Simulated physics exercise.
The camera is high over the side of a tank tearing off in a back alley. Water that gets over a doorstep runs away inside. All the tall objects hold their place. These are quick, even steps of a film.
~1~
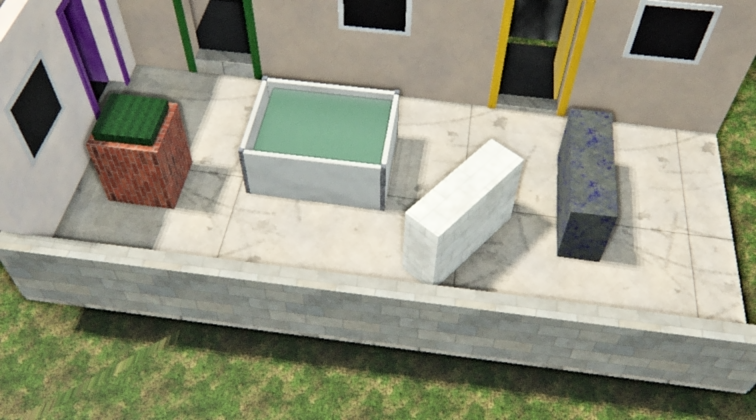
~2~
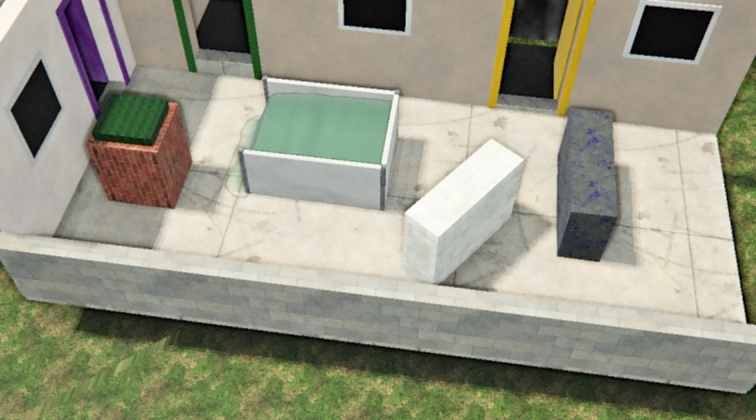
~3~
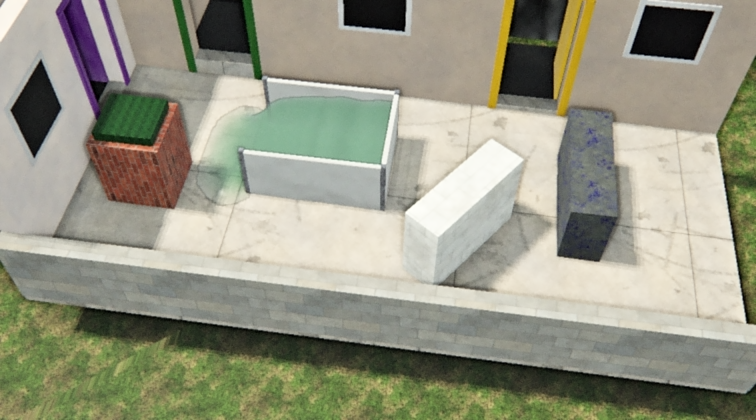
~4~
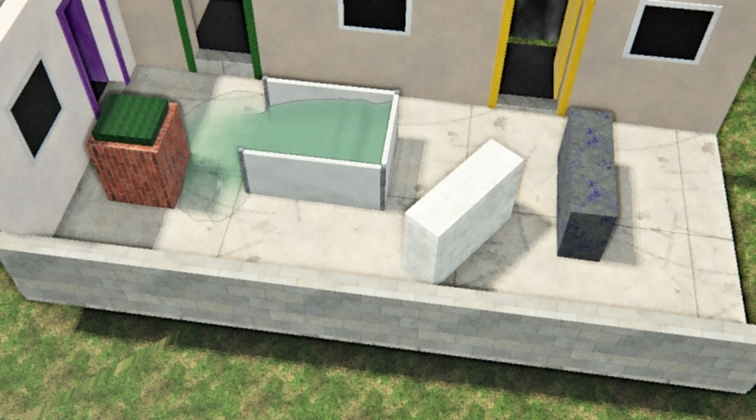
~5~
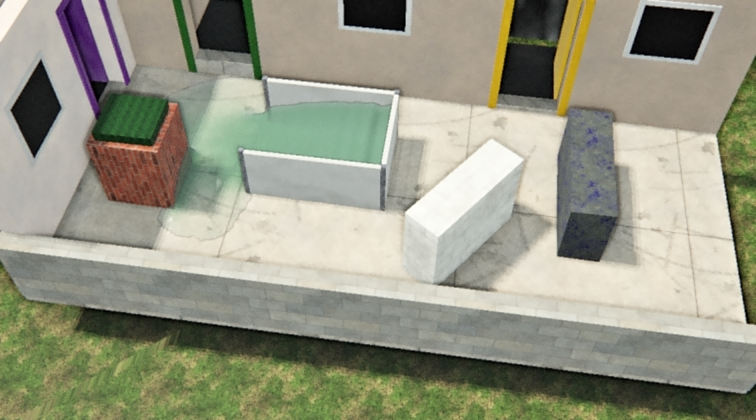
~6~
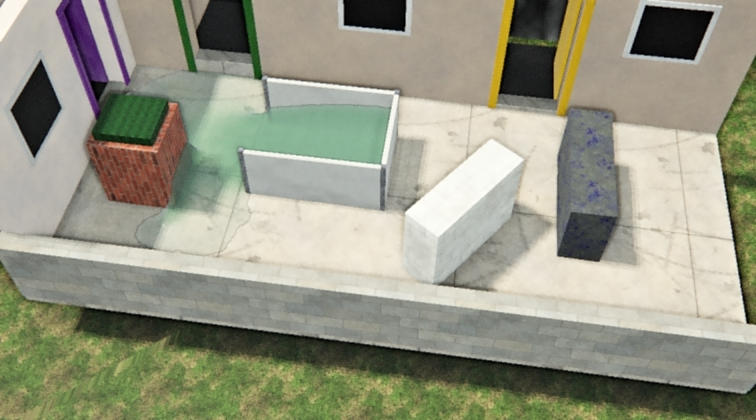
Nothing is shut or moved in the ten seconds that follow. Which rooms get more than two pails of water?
The green door holds within the limit; the purple door floods; the yellow door holds within the limit.
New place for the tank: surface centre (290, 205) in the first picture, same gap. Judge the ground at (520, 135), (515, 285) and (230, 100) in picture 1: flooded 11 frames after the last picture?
In that order: Free of water, free of water, flooded.
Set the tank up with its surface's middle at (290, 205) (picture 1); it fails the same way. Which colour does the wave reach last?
It is the yellow-painted one.
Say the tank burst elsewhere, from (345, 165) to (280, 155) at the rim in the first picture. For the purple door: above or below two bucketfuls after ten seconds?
My reading: Purple stays under.
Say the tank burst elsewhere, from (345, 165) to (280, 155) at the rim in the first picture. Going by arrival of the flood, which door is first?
I say the one in purple.
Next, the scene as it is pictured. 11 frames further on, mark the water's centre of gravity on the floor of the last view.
Near (219, 165).
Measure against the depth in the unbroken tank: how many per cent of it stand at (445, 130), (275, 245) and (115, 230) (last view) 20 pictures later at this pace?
In turn 0, 4 and 12 in a hundred.
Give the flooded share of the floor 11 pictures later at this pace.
Close to 35 %.
A moment on, water covers 25 % of the floor; the green door wet at the sill, nothing in, the purple door over two buckets in, the yellow door not reached.
Next, water covers 35 % of the floor; the green door wet at the sill, nothing in, the purple door far over two buckets in, the yellow door not reached.
Then, water covers 45 % of the floor; the green door wet at the sill, nothing in, the purple door far over two buckets in, the yellow door not reached.
Later, water covers 75 % of the floor; the green door wet at the sill, nothing in, the purple door far over two buckets in, the yellow door wet at the sill, nothing in.
In the end, water covers 90 % of the floor; the green door wet at the sill, nothing in, the purple door far over two buckets in, the yellow door under two buckets in.
